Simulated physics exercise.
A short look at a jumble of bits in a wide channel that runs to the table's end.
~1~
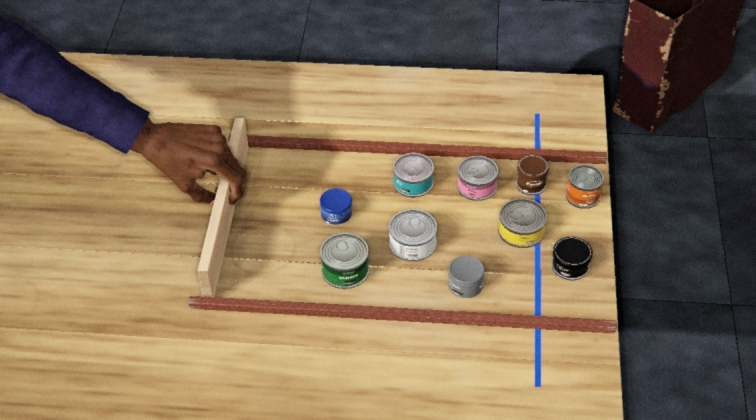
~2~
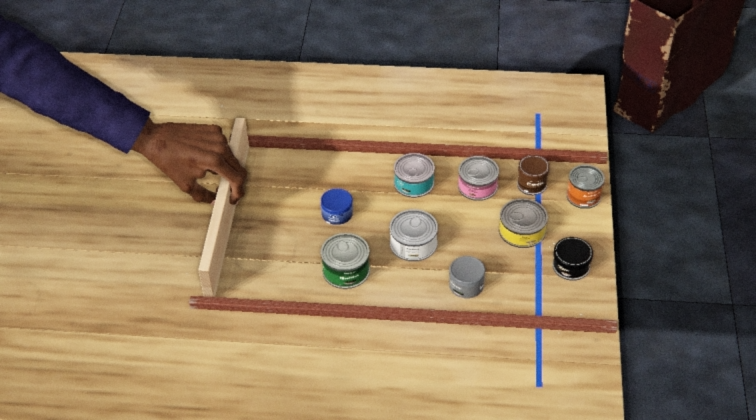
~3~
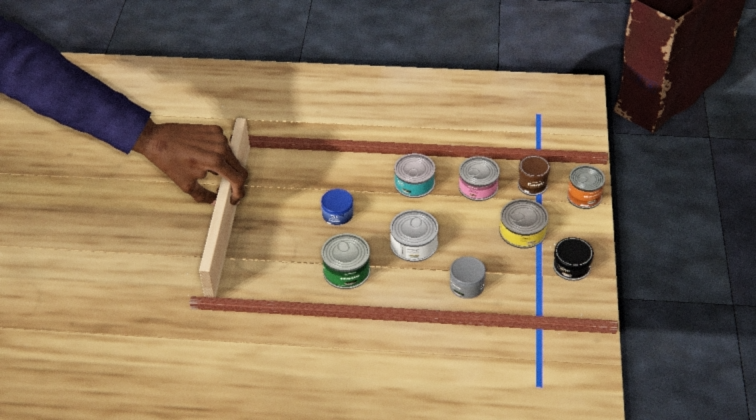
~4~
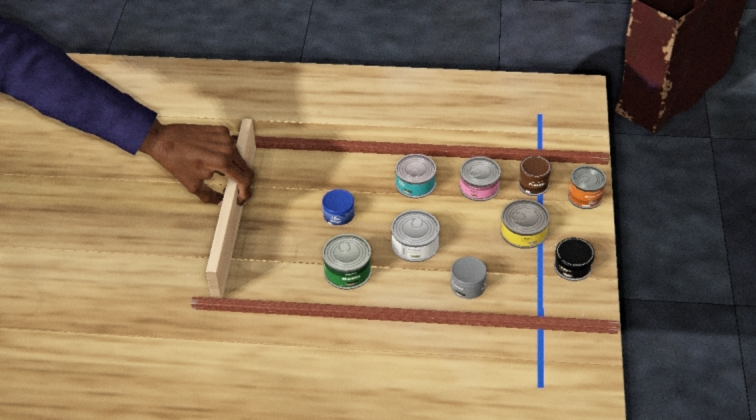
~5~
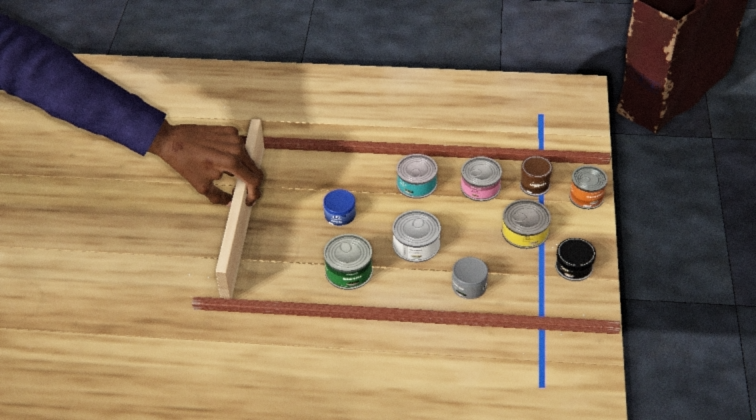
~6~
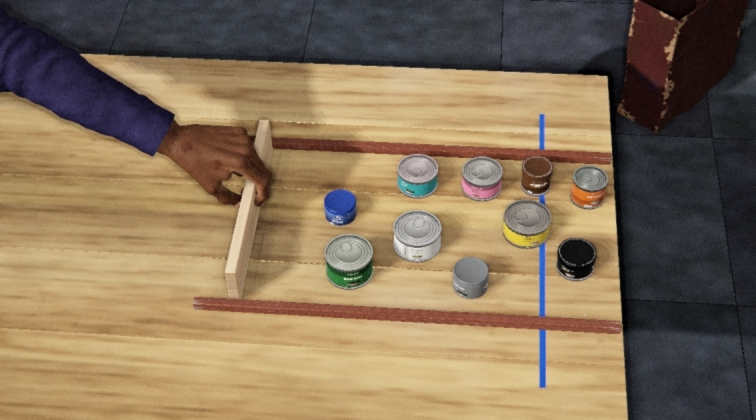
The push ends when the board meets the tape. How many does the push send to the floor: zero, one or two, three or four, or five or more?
The number that fall off is one or two.
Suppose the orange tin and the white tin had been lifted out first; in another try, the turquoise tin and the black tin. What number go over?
First 1, then 0.
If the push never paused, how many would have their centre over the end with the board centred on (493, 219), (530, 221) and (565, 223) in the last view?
Past the end: 0, 1 and 5.
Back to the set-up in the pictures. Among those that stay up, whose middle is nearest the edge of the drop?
It is the brown tin.
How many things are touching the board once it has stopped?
It touches 4.
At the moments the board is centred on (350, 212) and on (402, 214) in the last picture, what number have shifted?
2 and 4.
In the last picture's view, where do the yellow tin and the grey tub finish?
About (599, 224), and the other about (606, 300).
Soon after, none off yet; orange tin at rest near (589, 188); black tin at rest near (576, 260); brown tin at rest near (537, 176).
After that, none off yet; orange tin at rest near (589, 188); black tin at rest near (576, 260); brown tin moving near (542, 176).
In the end, the number that fall off is one or two; gone, orange tin.
